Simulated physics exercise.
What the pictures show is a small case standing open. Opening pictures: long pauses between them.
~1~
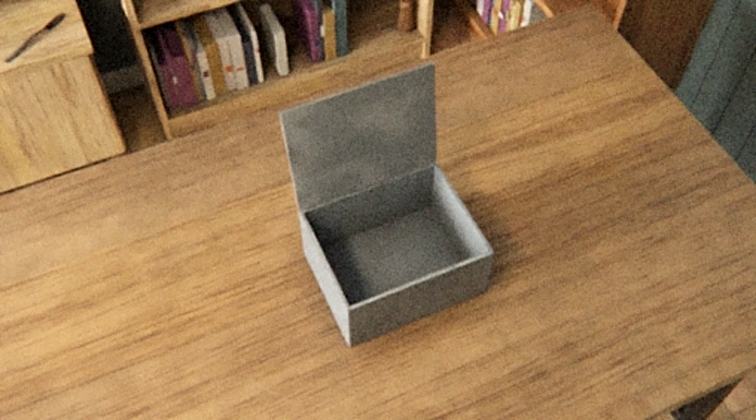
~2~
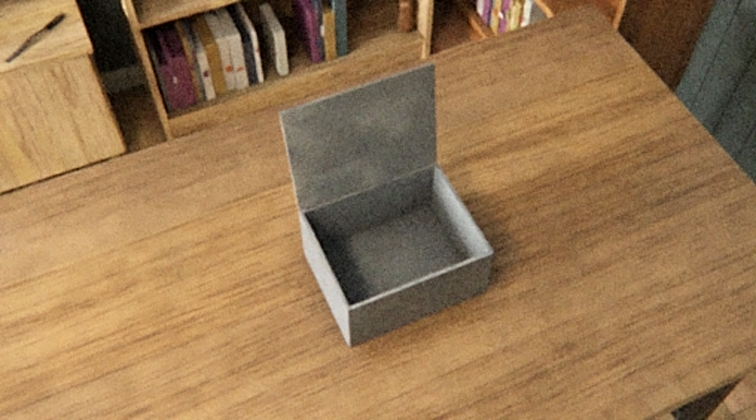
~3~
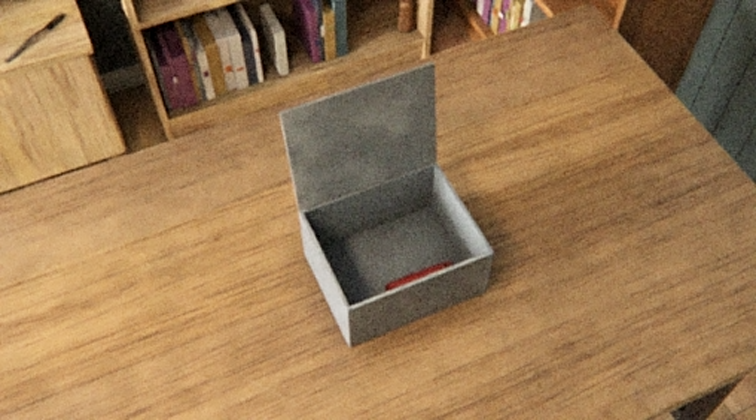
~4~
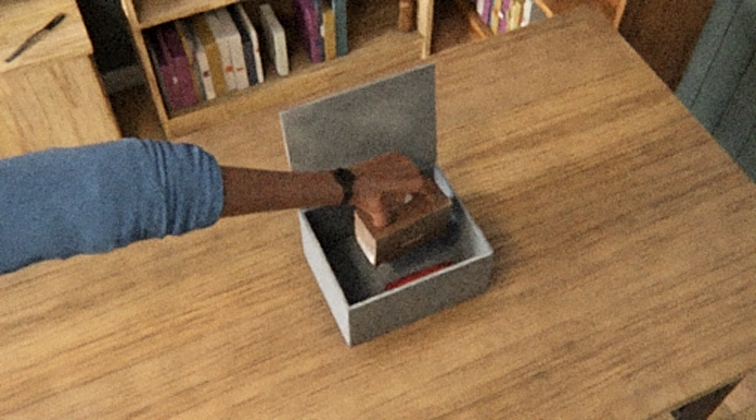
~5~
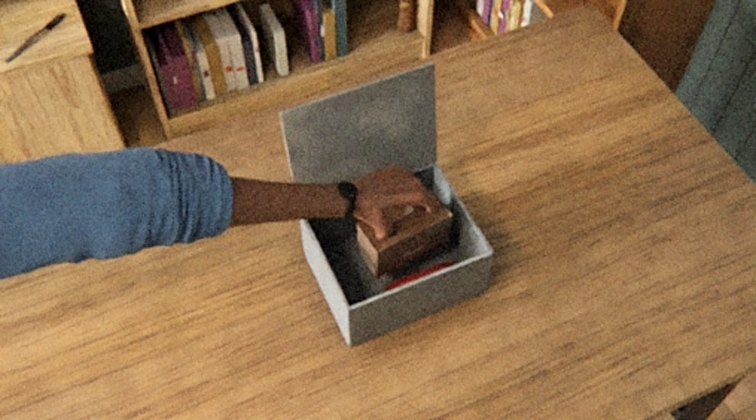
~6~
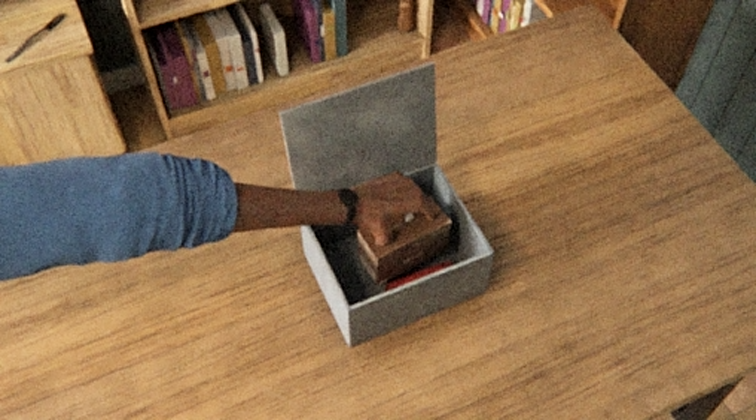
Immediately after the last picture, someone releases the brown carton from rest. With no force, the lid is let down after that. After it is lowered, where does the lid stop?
The lid will lie on the rim.
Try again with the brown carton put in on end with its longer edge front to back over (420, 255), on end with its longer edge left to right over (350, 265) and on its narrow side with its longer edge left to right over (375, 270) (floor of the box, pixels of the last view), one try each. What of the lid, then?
The first attempt ends with the lid standing open, the second with it standing open, and the third with it lying shut.
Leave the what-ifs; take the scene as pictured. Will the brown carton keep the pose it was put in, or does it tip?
The brown carton stays as it was set.
Then, 1.30 s later than the last frame, lid 84° above the rim; brown carton moved a little near (399, 252); red shaker moved a little.
Then, 1.80 s later than the last frame, lid 32° above the rim; brown carton moved a little near (399, 252); red shaker moved a little.
Then, 2.40 s later than the last frame, lid shut; brown carton moved a little near (399, 252); red shaker moved a little.
When it is over, lid shut; moved from the start, brown carton; red shaker as before. End places, in pixels of the last picture, brown carton near (399, 252).
